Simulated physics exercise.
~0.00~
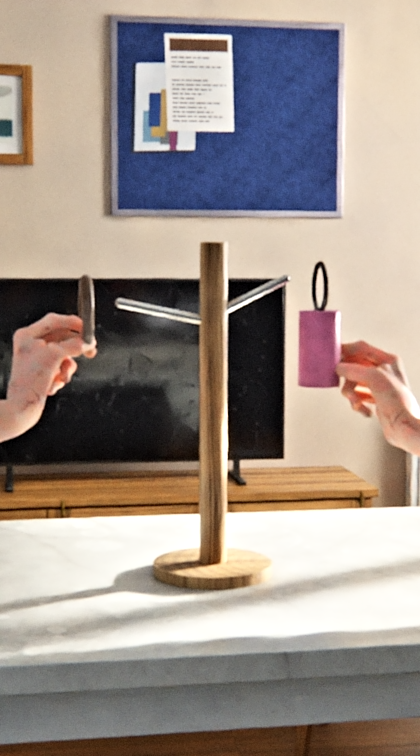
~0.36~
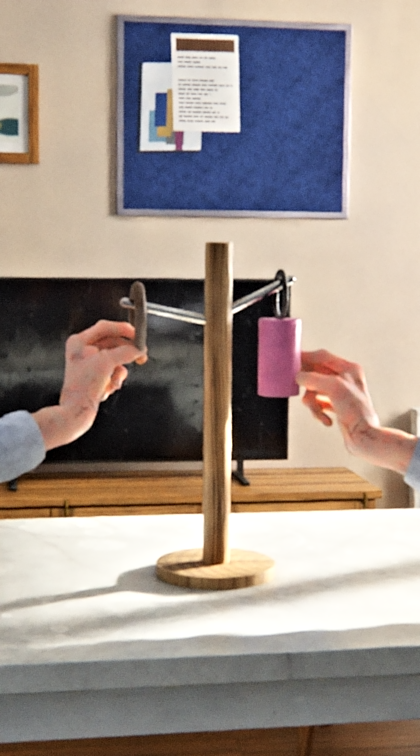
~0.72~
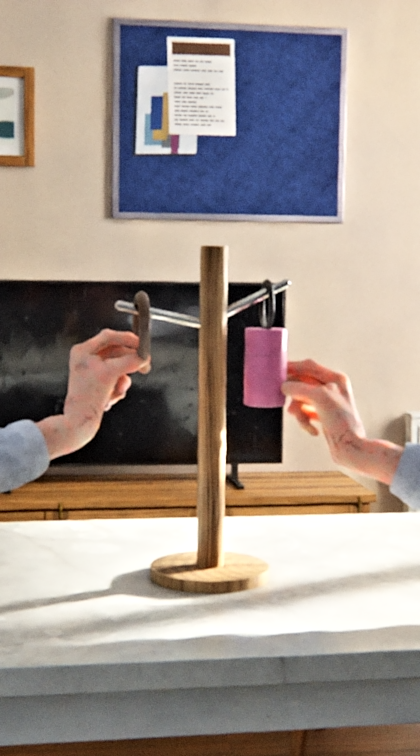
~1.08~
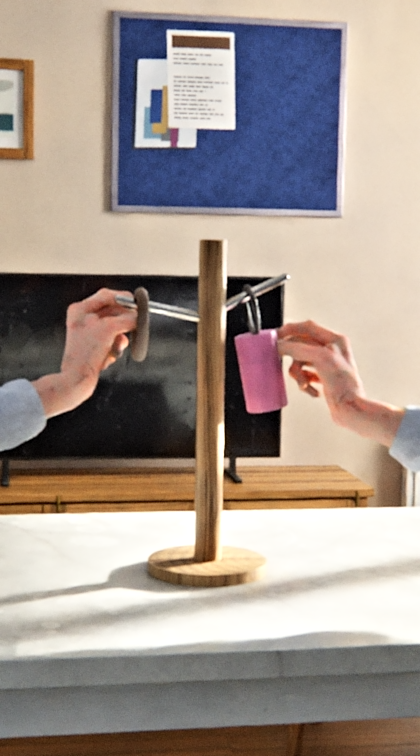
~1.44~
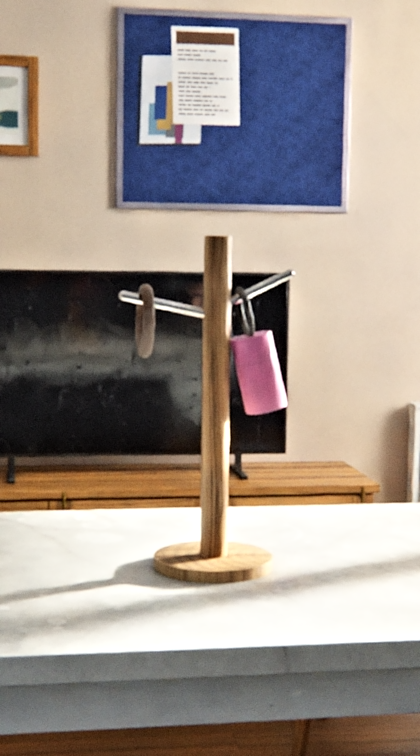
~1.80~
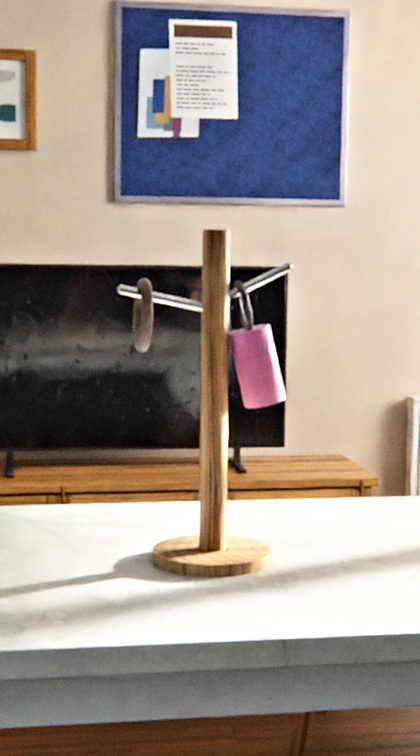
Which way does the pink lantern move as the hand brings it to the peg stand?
The pink lantern moves to the left, toward the upright post of the stand.
